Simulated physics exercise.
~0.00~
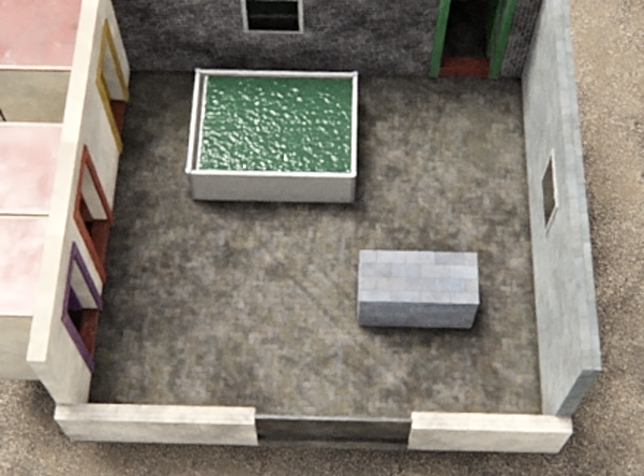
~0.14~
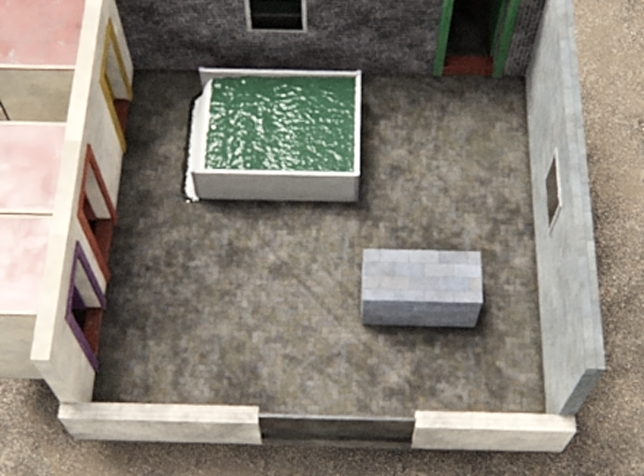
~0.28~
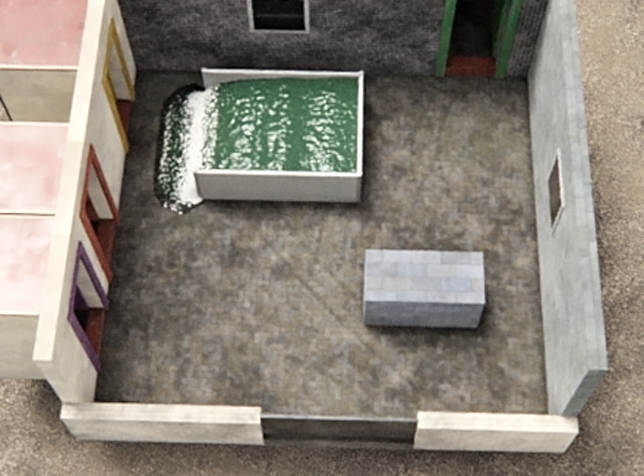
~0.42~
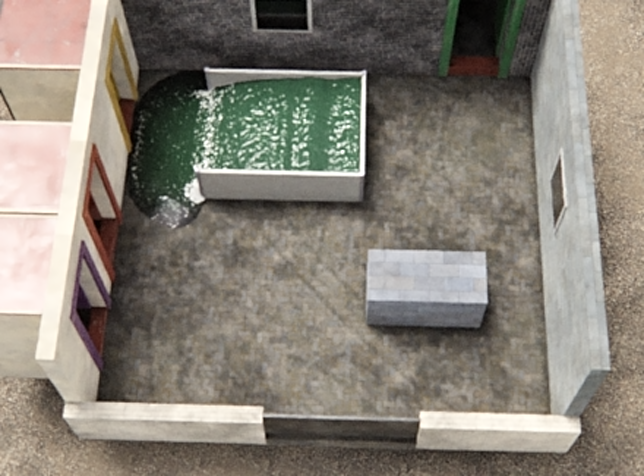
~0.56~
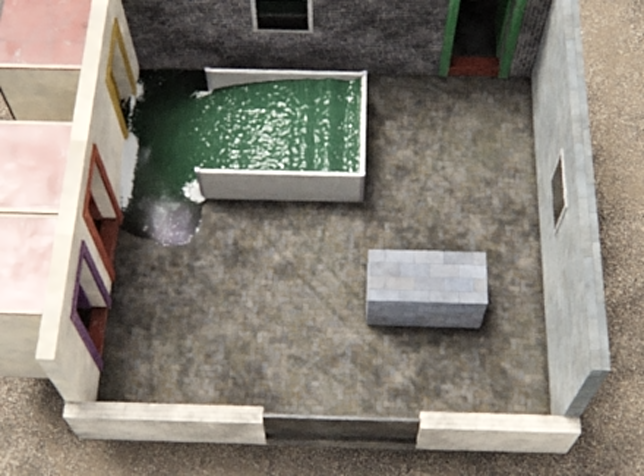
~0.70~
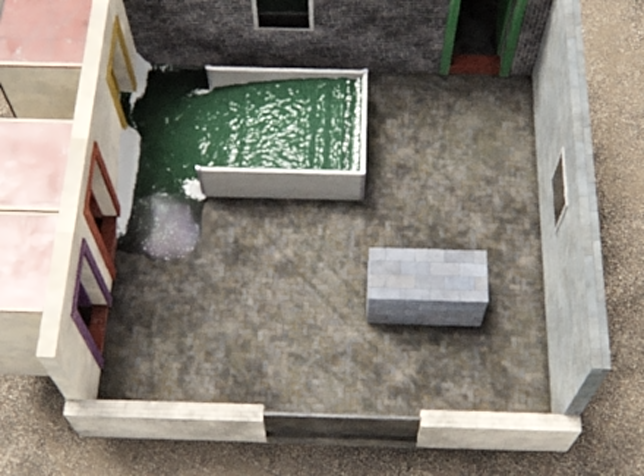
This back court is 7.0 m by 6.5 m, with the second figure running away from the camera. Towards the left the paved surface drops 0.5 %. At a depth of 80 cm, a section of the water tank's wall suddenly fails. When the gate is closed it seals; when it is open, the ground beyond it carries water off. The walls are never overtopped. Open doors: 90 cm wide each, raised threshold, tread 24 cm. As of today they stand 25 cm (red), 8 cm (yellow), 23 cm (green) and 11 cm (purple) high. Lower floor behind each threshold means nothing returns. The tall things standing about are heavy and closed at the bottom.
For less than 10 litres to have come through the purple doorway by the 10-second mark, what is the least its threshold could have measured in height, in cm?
9 cm or so.
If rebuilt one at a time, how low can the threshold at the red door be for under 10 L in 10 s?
Red door - some 19 centimetres.
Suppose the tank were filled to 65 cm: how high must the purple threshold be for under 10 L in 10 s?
Roughly 7.5 centimetres.
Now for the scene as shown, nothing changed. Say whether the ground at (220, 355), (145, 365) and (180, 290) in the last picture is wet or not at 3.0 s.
1: Awash; 2: Awash; 3: Awash.
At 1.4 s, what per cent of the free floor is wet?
Roughly 15 percent of the floor.
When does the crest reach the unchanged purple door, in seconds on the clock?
About 7.0 seconds.
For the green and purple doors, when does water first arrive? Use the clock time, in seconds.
Green 3.4 s, purple 1.2 s.
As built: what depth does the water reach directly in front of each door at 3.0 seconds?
Centimetres: Red = 18, yellow = 34, green = 0, purple = 9.
After 1.4 s water covers 15 % of the floor, deepest (57 cm) near (136, 109); 5 cm at the purple door, 0 litres in over its 11 cm threshold.
After 3.0 s water covers 40 % of the floor, deepest (36 cm) near (140, 75); 9 cm at the purple door, 0 litres in over its 11 cm threshold.
After 10.0 s water covers 100 % of the floor, deepest (12 cm) near (401, 348); 8 cm at the purple door, 4 litres in over its 11 cm threshold.
At the purple door as built, the water arrived by 1.3 s and peaked near 10 cm at 7.0 s.
With a threshold of 7 cm, 26 litres would have come in within the 10 s; with 11.5 cm, 3 litres. So under 10 litres takes about 9 cm.
